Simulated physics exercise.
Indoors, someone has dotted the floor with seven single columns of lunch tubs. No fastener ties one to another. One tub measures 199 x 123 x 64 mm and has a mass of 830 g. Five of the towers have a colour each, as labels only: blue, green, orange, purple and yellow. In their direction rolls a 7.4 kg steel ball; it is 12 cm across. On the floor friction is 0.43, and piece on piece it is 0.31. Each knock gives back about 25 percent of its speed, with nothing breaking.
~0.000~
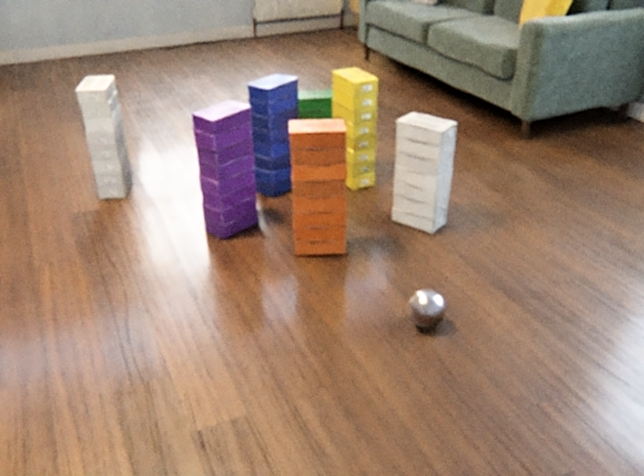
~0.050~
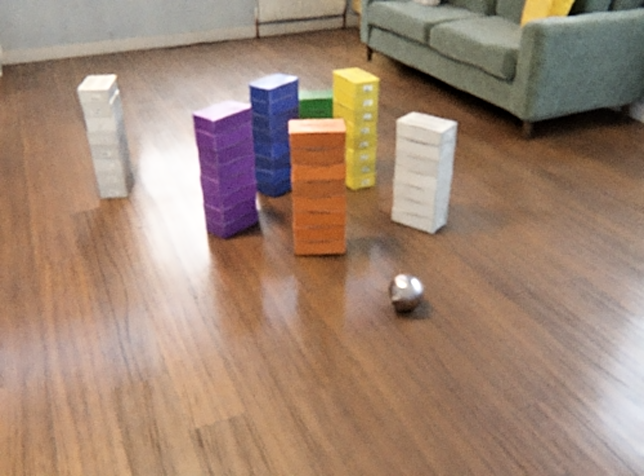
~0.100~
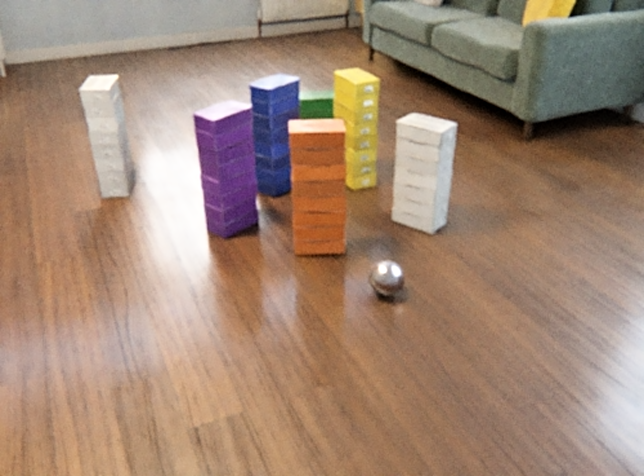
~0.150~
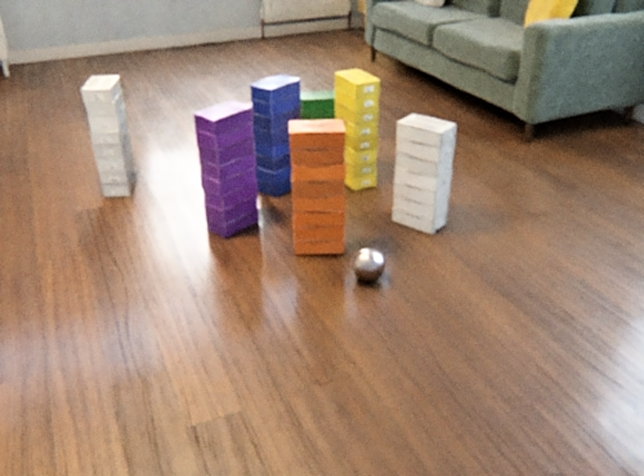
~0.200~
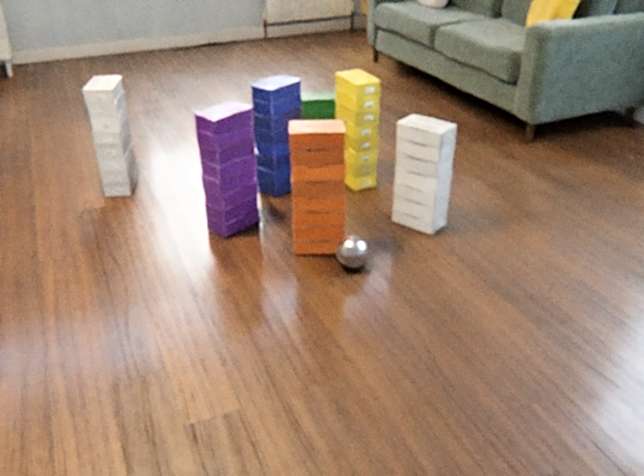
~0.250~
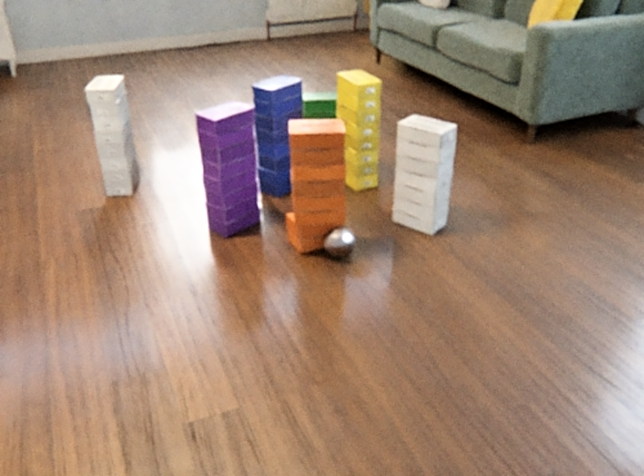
A shiny steel ball rolled leftward and away across the wooden floor toward seven stacks of tubs, then struck the bottom of the orange stack, nudging its lowest part left while the other stacks stood still.
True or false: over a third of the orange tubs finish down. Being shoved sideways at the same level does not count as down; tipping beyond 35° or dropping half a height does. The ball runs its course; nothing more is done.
True.
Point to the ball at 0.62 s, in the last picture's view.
Estimated pixel: About (291, 194).
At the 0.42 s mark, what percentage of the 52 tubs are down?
It's 10 percent at that point.
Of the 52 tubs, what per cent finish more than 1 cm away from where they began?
Shifted fraction is 45 per cent.
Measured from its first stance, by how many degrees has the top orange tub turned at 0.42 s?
I'd put it at roughly 25 degrees away from its starting angle.
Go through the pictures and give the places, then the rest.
In the first frame (each place is the centre of the face we see best; the camera moves round a little), ball (427, 309) 44 cm from contact, 2.1 m/s; top orange tub (318, 140); top purple tub (233, 121); all as stacked.
Ball (406, 293) 34 cm from contact, 2.1 m/s; top orange tub (318, 140), in the second frame.
Ball (387, 278) 23 cm from contact, 2.1 m/s; top orange tub (318, 140), in the third frame.
Ball (369, 265) 13 cm from contact, 2.1 m/s; top orange tub (318, 141), in the fourth frame.
Ball (353, 252) 21 mm from contact, 2.1 m/s; top orange tub (317, 141), in the fifth frame.
Ball (339, 242) after contact, 1.7 m/s; top orange tub (318, 141); top yellow tub (359, 77); 3 have shifted, in the sixth frame.
By 0.42 s, ball still moving; 4 of the 8 orange tubs down (4 of 52 in all colours); top orange tub tilted 27°, 41 mm lower.
By 0.62 s, ball still moving; 6 of the 8 orange tubs down (6 of 52 in all colours); top orange tub on its side; top purple tub moved 19 mm.
When it is over (1.4 s), ball rolling away; 6 of the 8 orange tubs down (6 of 52 in all colours); top orange tub on its side; top blue tub moved 6 cm. That is 75 per cent. In pixels of the last frame, middles, top orange tub near (345, 259), top blue tub near (275, 86).
